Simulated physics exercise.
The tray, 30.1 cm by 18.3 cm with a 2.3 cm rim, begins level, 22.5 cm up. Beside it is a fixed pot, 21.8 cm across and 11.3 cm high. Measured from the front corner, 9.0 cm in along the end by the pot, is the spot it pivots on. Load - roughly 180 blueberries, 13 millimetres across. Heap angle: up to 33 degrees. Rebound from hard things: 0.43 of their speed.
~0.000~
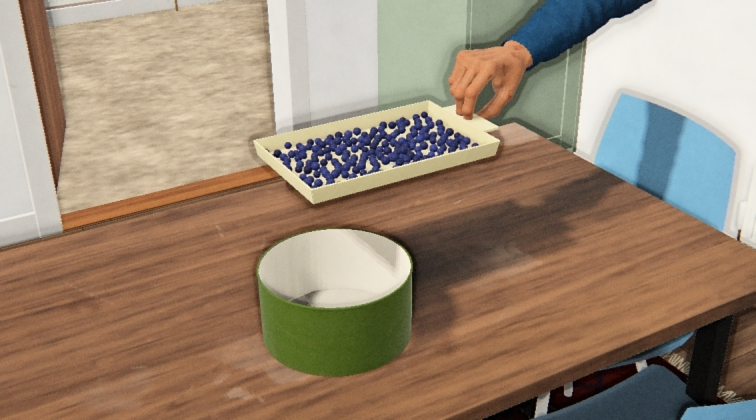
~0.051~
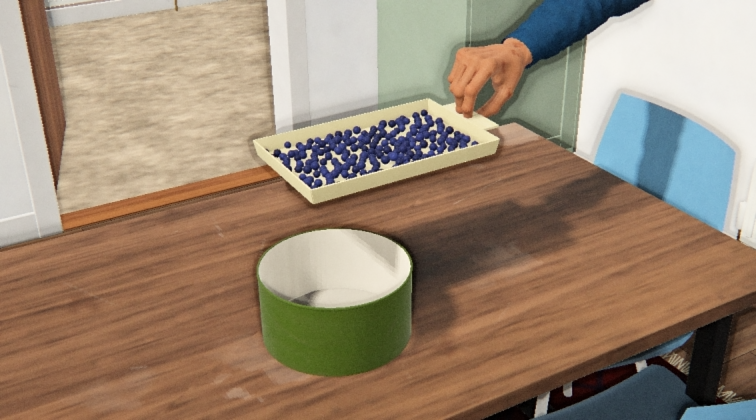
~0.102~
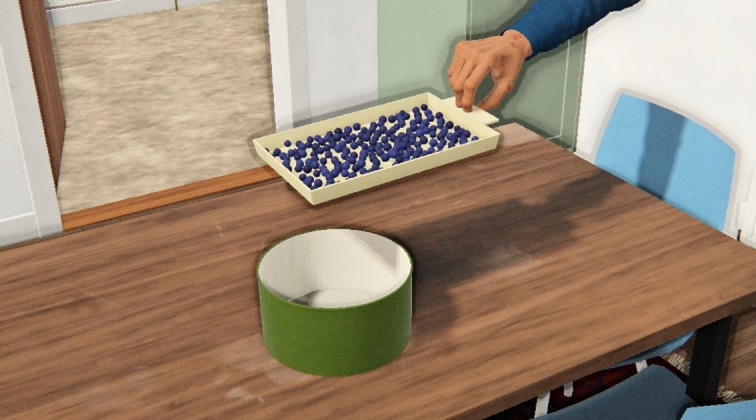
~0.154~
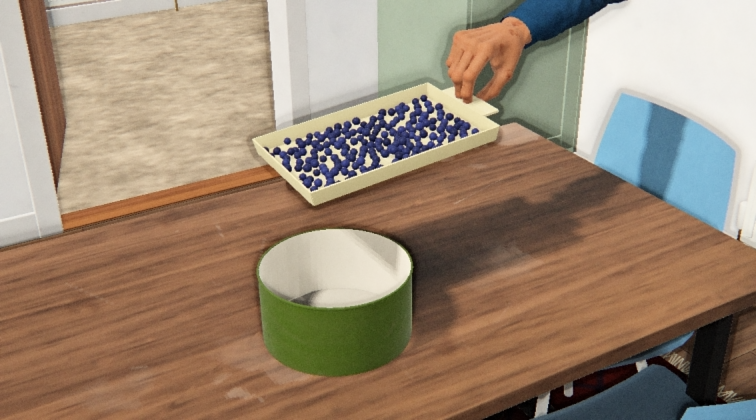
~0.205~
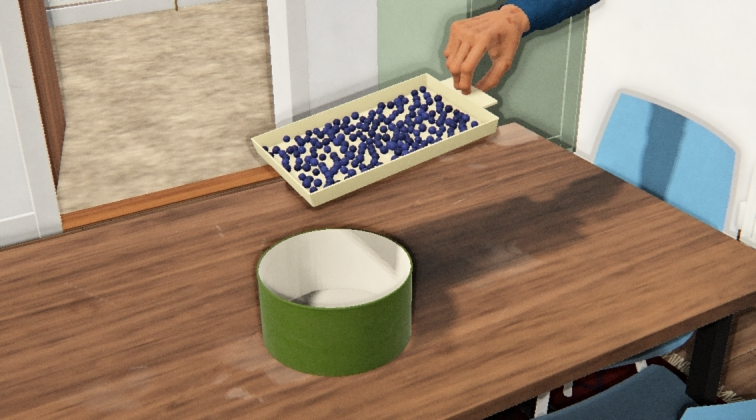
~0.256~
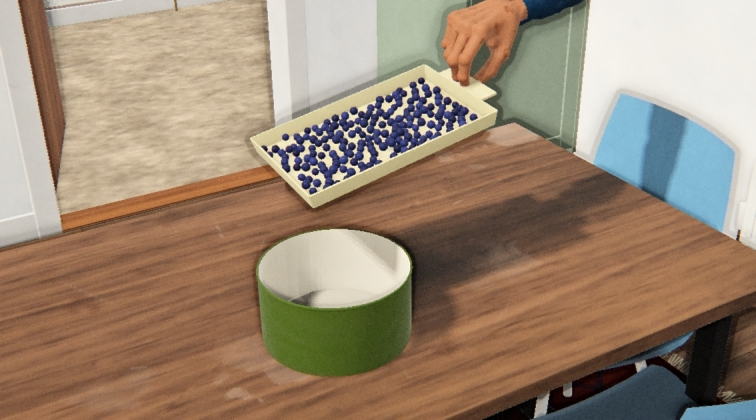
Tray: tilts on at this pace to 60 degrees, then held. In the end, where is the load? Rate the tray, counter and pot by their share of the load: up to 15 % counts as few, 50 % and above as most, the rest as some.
Left on the tray: Most; counter: Few; pot: Few.
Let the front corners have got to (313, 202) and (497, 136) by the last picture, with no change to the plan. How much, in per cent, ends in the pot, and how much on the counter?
Final per cent - pot 0, counter 0.
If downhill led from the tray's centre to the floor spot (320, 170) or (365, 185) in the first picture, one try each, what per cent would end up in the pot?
Estimate: Some 0 % and some 0 % respectively.
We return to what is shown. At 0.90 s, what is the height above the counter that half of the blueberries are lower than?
Some 30 cm.
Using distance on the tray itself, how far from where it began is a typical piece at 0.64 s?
It has moved some 6 cm from its start.
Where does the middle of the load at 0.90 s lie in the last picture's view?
Load centre: About (328, 134) px.
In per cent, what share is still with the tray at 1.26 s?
Close to 100 in a hundred parts of the load.
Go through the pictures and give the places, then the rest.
Tray tilt 0 degrees, front corners at (313, 188) and (496, 140); middle of the pieces at (380, 150); pot at (335, 265), in the first picture.
Tray tilt 1 degrees, front corners at (312, 188) and (496, 139); middle of the pieces at (380, 149), in the second picture.
Tray tilt 3 degrees, front corners at (312, 189) and (496, 134); middle of the pieces at (380, 146), in the third picture.
Tray tilt 6 degrees, front corners at (312, 191) and (495, 125), lowest corner left front; middle of the pieces at (379, 141), in the fourth picture.
Tray tilt 9 degrees, front corners at (311, 192) and (495, 118), lowest corner left front; middle of the pieces at (378, 137), in the fifth picture.
Tray tilt 12 degrees, front corners at (310, 194) and (493, 111), lowest corner left front; middle of the pieces at (377, 133); pot at (334, 265). Its pace works out near 60 degrees a second, in the sixth picture.
Then, at 0.64 s, tilt 35 degrees; the tray holds 100 %, the pot 0 %.
After 0.90 s, tilt 51 degrees; the tray holds 100 %, the pot 0 %.
After 1.26 s, tilt 60 degrees; the tray holds 100 %, the pot 0 %.
In the end, at 1.9 s, tray 95 %, counter 0 %, pot 0 %.
